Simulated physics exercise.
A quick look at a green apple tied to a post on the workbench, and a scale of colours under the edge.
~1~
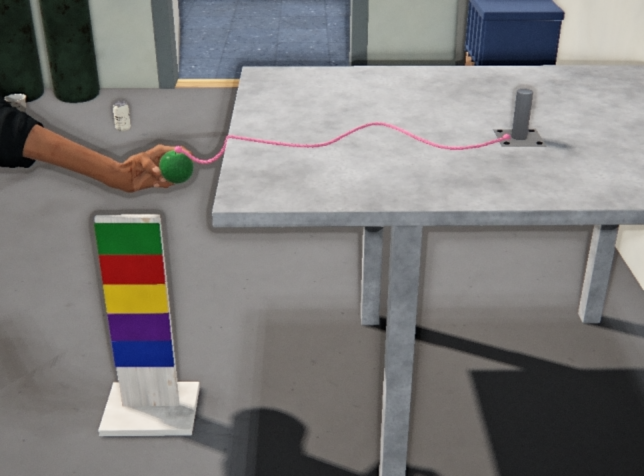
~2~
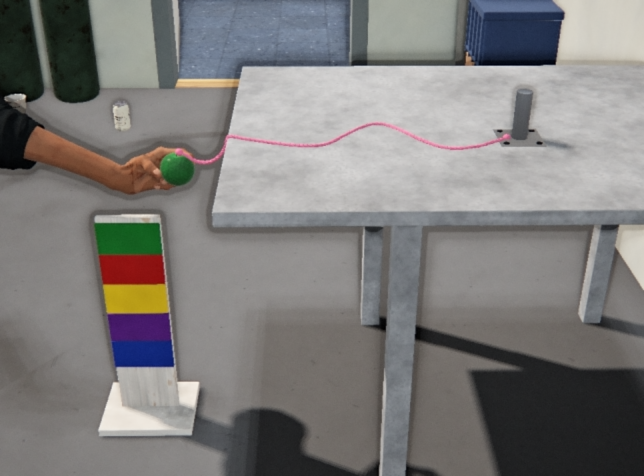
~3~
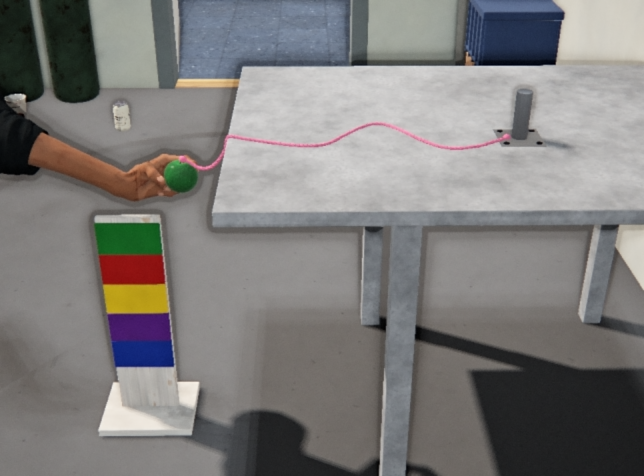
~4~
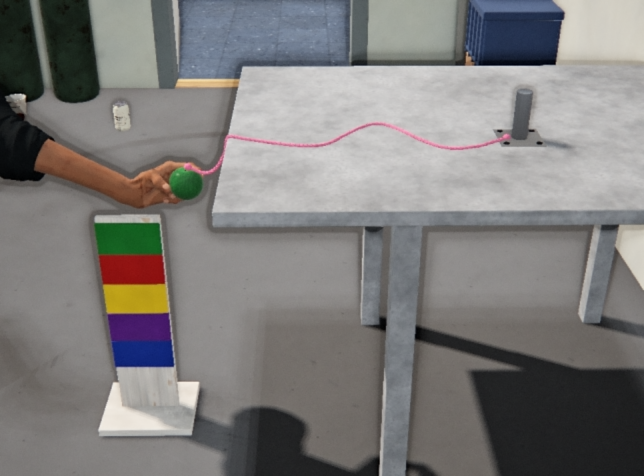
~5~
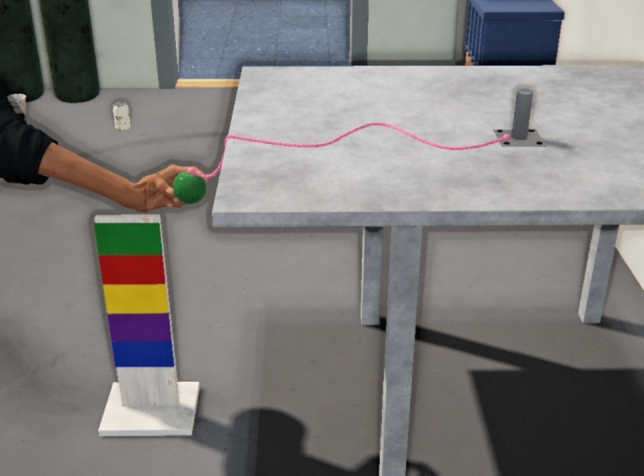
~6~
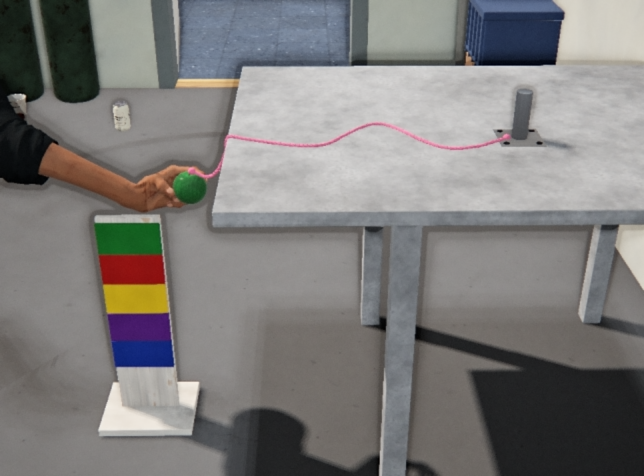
Beside the workbench, a hand moves a green ball on a pink cord slightly down and right.
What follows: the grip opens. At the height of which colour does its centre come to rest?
The shoelace holds its middle at red.
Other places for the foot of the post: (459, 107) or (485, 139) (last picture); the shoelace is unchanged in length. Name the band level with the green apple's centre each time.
Try by try: Yellow; yellow.
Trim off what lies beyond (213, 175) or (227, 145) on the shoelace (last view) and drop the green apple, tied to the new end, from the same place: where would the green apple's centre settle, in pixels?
The places are (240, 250) and (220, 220).
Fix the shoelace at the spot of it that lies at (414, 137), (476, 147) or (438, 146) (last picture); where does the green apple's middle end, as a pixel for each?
Near (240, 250), (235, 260) and (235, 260).
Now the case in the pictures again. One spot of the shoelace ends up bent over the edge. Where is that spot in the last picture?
Near (288, 145).
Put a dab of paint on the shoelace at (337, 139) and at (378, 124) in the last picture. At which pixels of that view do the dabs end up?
Near (282, 139) and (344, 138).
Soon after, apple near (248, 257); level with red.
Then, apple near (215, 276); level with red.
At rest, apple near (228, 275); level with red. At red.
